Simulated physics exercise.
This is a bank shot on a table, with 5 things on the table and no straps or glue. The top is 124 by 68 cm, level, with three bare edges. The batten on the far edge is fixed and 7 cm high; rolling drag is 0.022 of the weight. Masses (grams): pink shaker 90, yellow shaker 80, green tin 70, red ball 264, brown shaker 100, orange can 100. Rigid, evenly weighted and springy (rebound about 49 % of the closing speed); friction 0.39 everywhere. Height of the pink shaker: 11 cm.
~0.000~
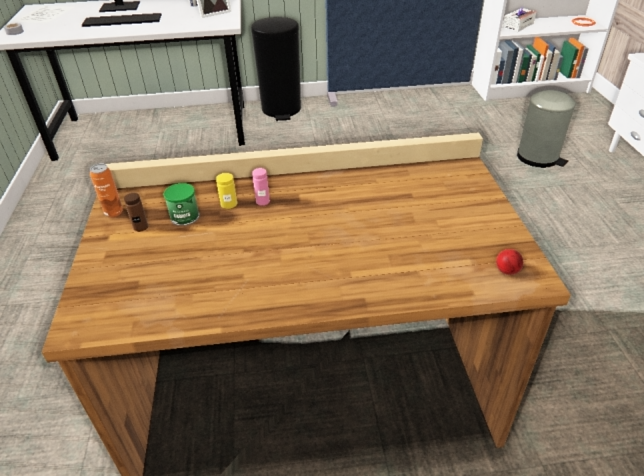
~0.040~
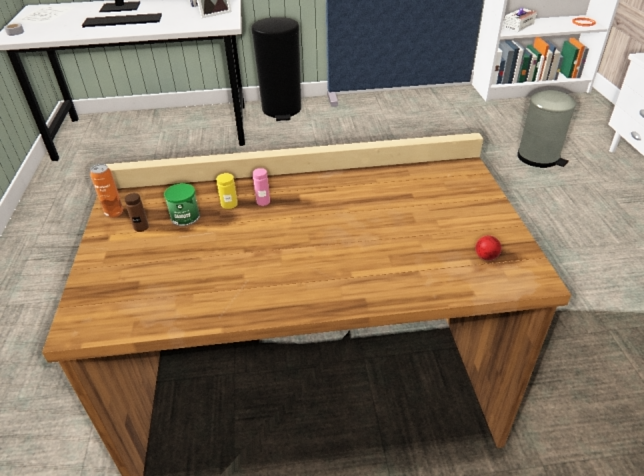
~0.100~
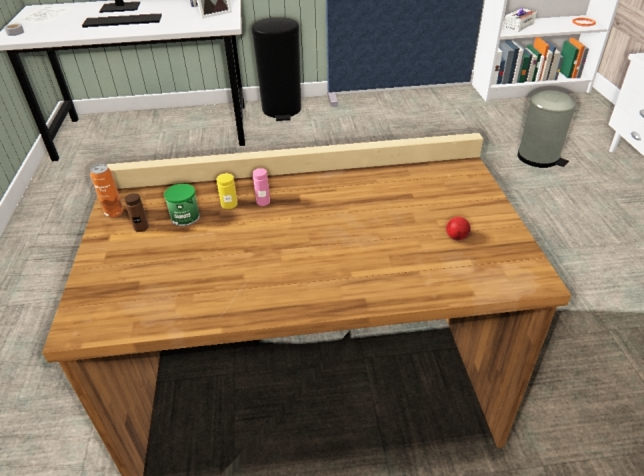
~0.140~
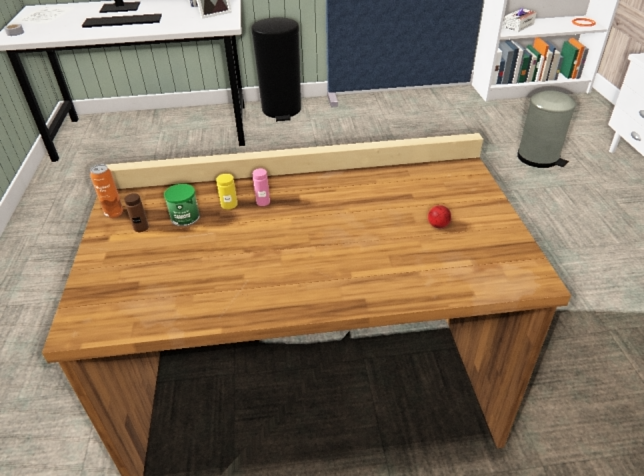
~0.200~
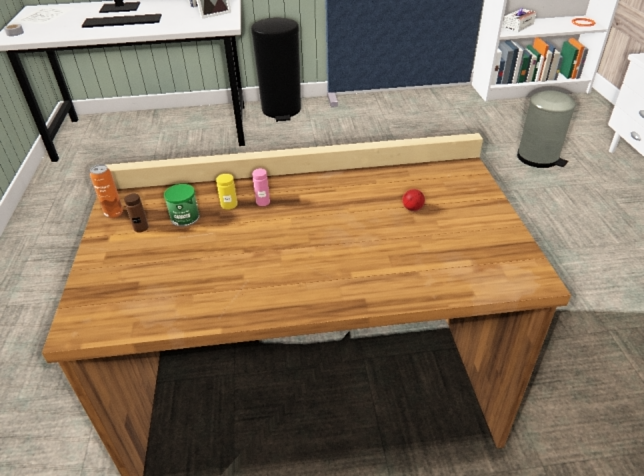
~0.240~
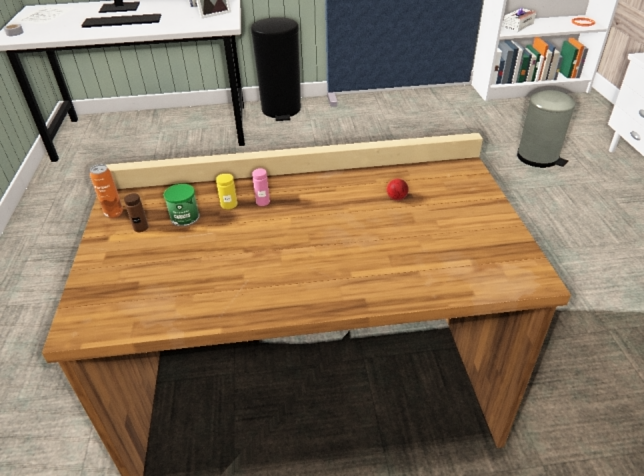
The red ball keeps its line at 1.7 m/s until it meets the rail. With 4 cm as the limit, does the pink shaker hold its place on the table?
The pink shaker keeps its place.
By 0.94 s, red ball near (248, 216).
By 1.84 s, red ball near (65, 292).
When it is over (2.5 s), all 5 within 4 cm of the start. End places, in pixels of the last picture, pink shaker near (261, 188).
